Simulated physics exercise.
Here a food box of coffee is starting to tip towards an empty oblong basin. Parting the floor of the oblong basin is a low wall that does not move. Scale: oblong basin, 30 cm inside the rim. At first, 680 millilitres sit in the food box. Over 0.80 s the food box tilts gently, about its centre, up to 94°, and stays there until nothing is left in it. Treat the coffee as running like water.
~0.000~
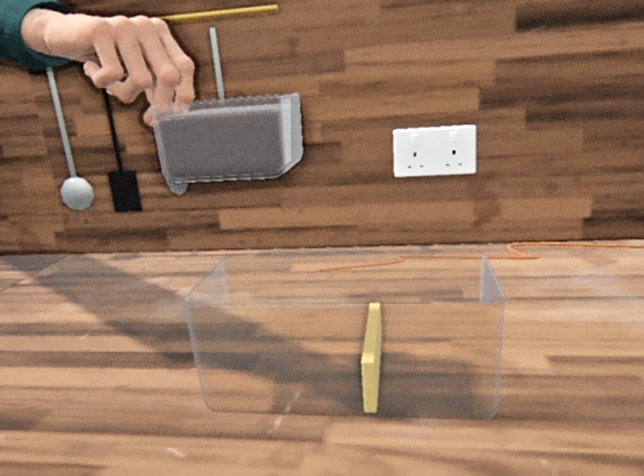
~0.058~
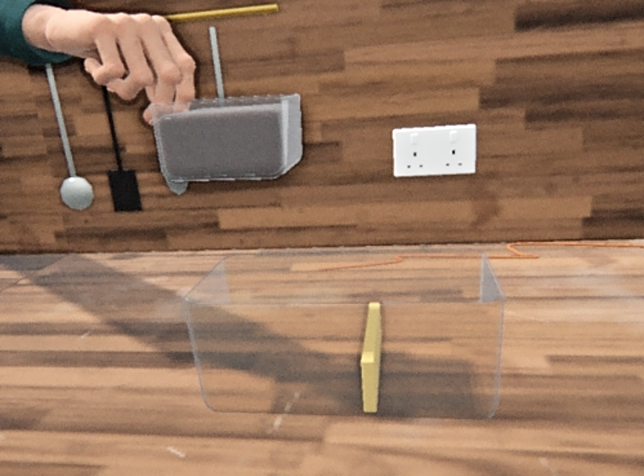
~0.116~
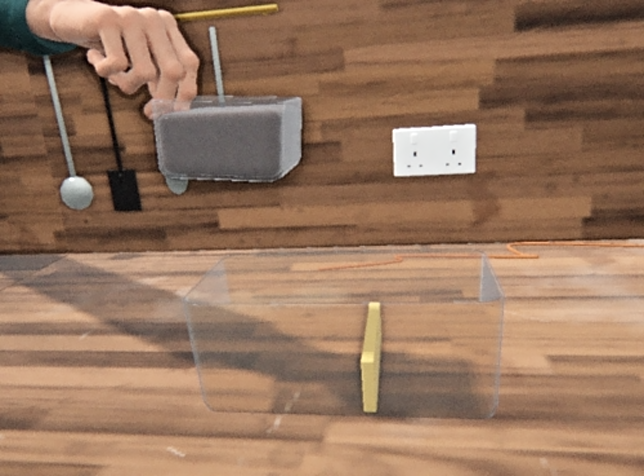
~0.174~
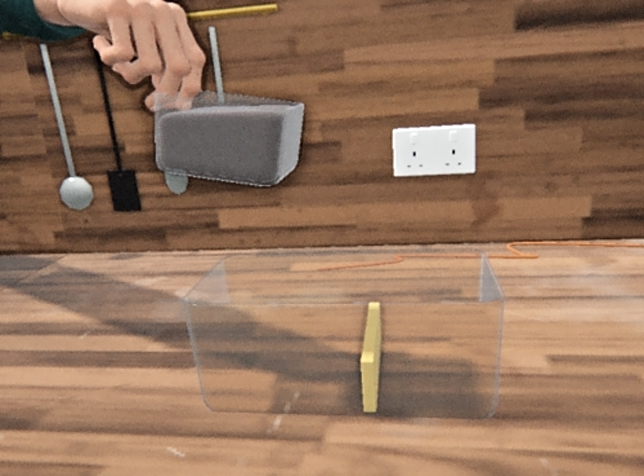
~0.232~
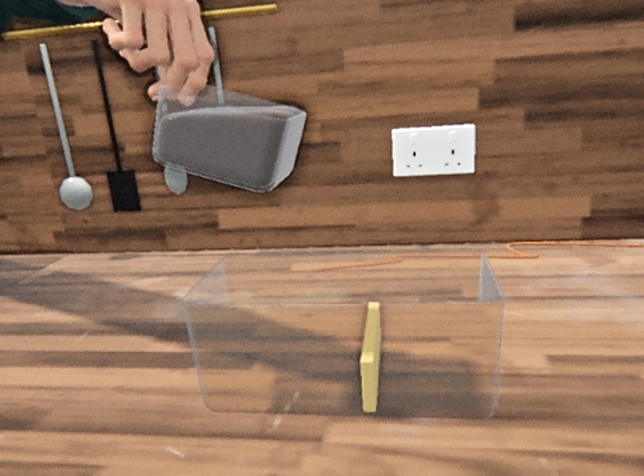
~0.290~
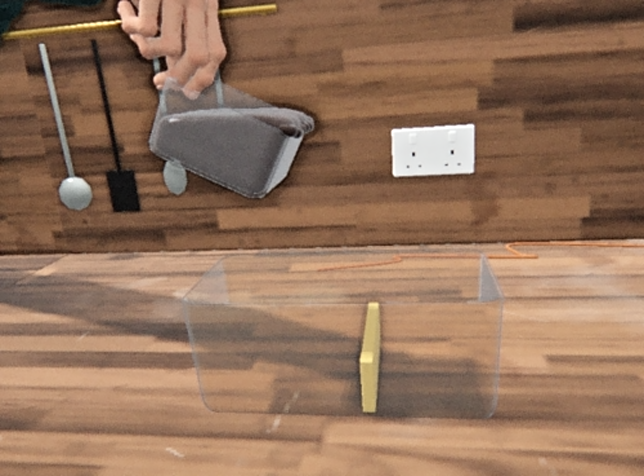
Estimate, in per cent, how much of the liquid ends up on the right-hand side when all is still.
61 %.
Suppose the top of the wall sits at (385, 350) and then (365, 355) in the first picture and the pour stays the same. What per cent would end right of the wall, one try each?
The first gives near 50 per cent and the second near 60 per cent.
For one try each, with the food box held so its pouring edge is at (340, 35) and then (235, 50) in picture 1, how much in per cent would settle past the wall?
The first try gives 85 percent and the second 10 percent.
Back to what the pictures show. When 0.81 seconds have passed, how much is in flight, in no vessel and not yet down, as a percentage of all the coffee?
Near 8 percent.
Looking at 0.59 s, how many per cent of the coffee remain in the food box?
34 %.
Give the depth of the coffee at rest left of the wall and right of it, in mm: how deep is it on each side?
The left side settles near 10 mm and the right side near 26 mm.
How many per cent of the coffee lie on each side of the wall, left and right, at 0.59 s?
Lab note: Left near 4, right near 20.
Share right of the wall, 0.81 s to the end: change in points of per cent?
The share ends smaller than before, by about 1 %.
After 0.59 s the tilt is 79° and 35 per cent is still to pour, 4 is left of the wall and 20 right of it.
After 0.81 s the tilt is 94° and 10 per cent is still to pour, 19 is left of the wall and 62 right of it.
After 1.05 s the tilt is 94° and 3 per cent is still to pour, 32 is left of the wall and 61 right of it.
After 1.30 s the tilt is 94° and 2 per cent is still to pour, 35 is left of the wall and 61 right of it.
In the end 37 per cent lies left of the wall, 61 right of it and 2 outside.
